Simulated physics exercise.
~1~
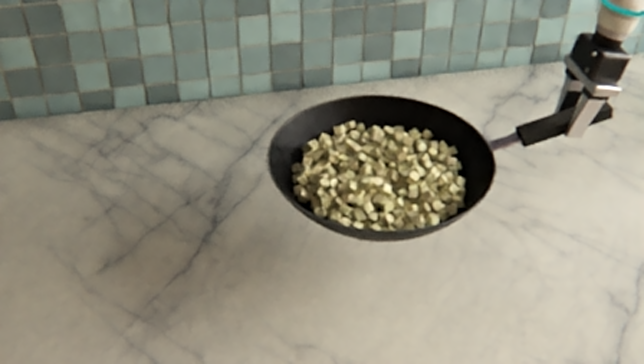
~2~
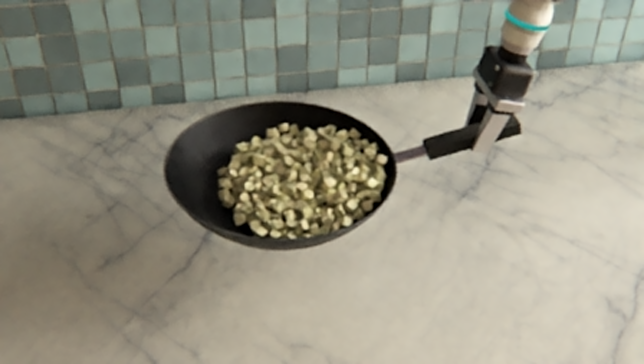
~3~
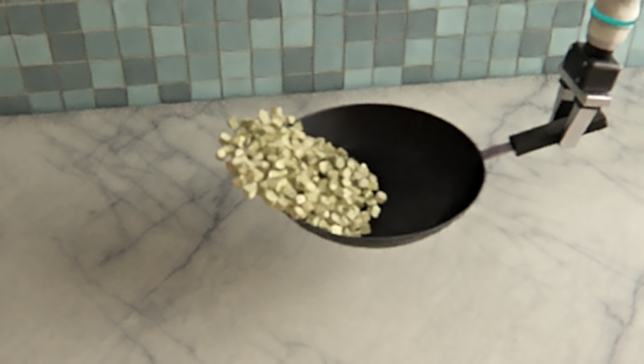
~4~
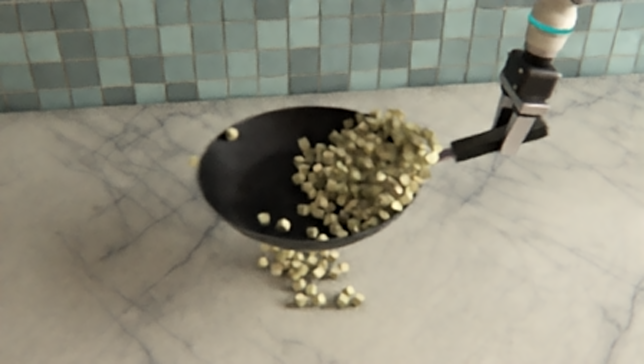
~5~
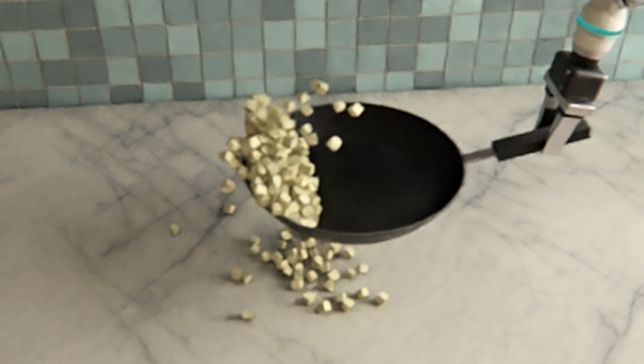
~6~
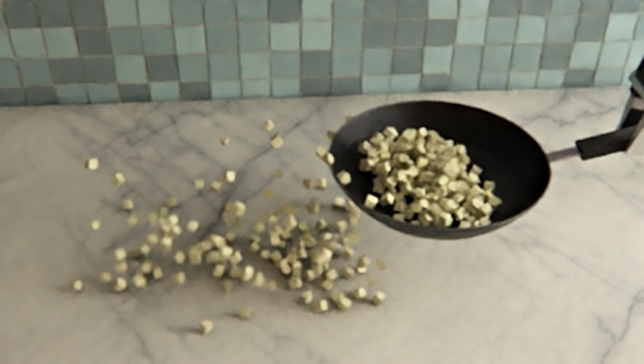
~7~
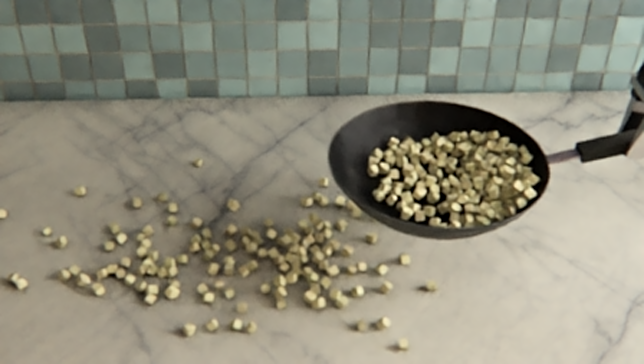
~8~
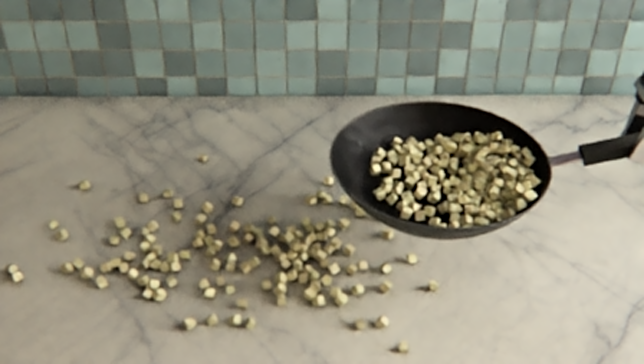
Pale vegetable cubes spilled from a black frying pan as a robot arm jerked it left and right above a marble counter, sloshing the heap over the rim, until the pan stopped at the right, still holding many, with the rest scattered below.
